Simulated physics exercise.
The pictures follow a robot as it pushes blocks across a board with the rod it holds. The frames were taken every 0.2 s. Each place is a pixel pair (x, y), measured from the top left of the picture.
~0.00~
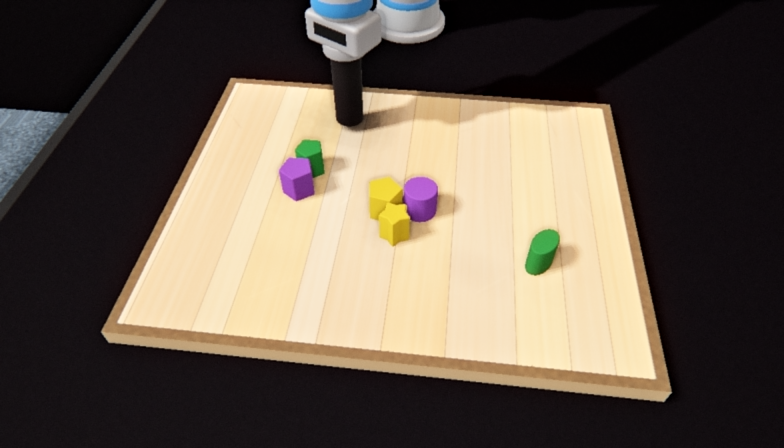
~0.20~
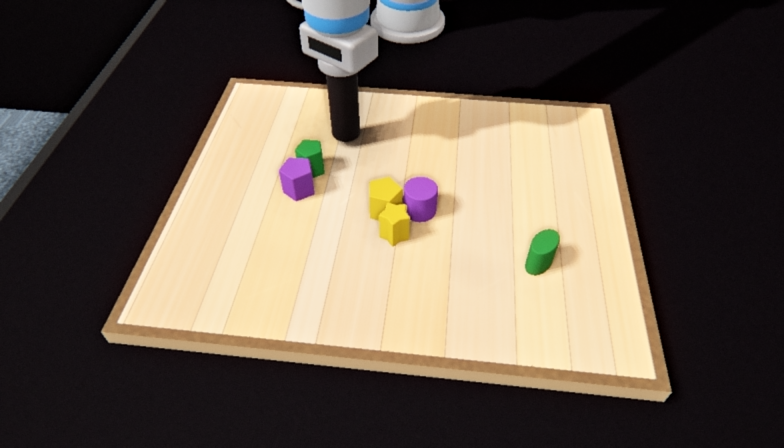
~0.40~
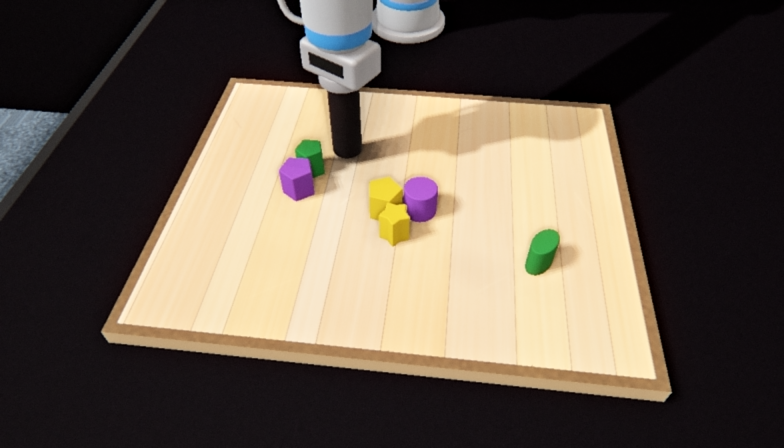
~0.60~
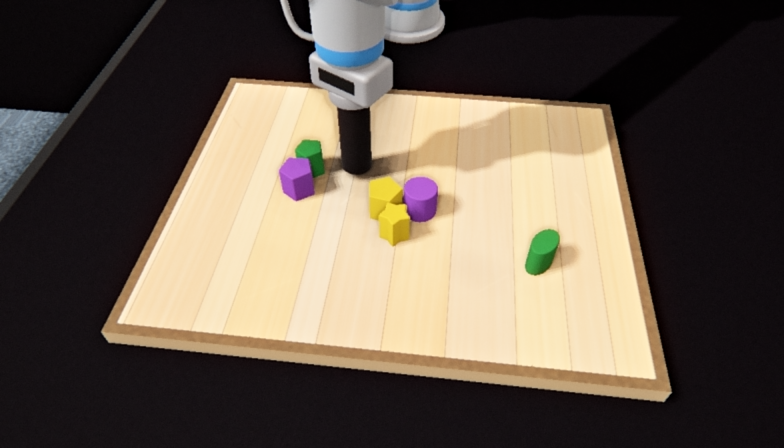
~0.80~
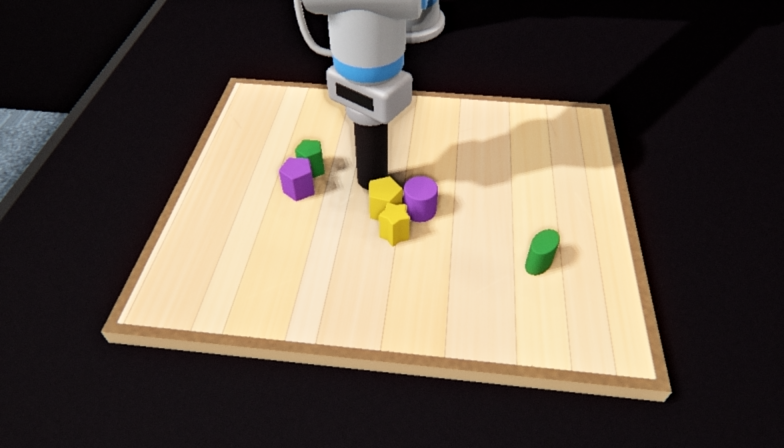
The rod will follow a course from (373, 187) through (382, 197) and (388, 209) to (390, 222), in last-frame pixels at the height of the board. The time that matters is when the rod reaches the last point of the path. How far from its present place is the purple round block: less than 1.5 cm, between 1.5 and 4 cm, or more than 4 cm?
Travels under 1.5 cm.
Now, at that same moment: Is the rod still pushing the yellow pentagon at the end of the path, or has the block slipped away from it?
The rod keeps it before itself.
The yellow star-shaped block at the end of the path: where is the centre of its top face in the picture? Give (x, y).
I'd say the yellow star-shaped block ends with its top centre at (402, 246).
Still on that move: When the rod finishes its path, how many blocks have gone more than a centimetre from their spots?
My answer is two.
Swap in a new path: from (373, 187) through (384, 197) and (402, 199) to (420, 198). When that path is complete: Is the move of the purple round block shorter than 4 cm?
I expect so.
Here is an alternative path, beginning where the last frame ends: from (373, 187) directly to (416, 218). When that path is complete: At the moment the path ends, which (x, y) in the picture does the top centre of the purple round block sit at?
In the picture, it is at (452, 198).
On the path given first. Halfway along, rod at (386, 196); yellow pentagon at (394, 202); yellow star-shaped block at (396, 224).
At the end, rod at (390, 215); yellow pentagon at (400, 222); yellow star-shaped block at (402, 246); purple round block in place.
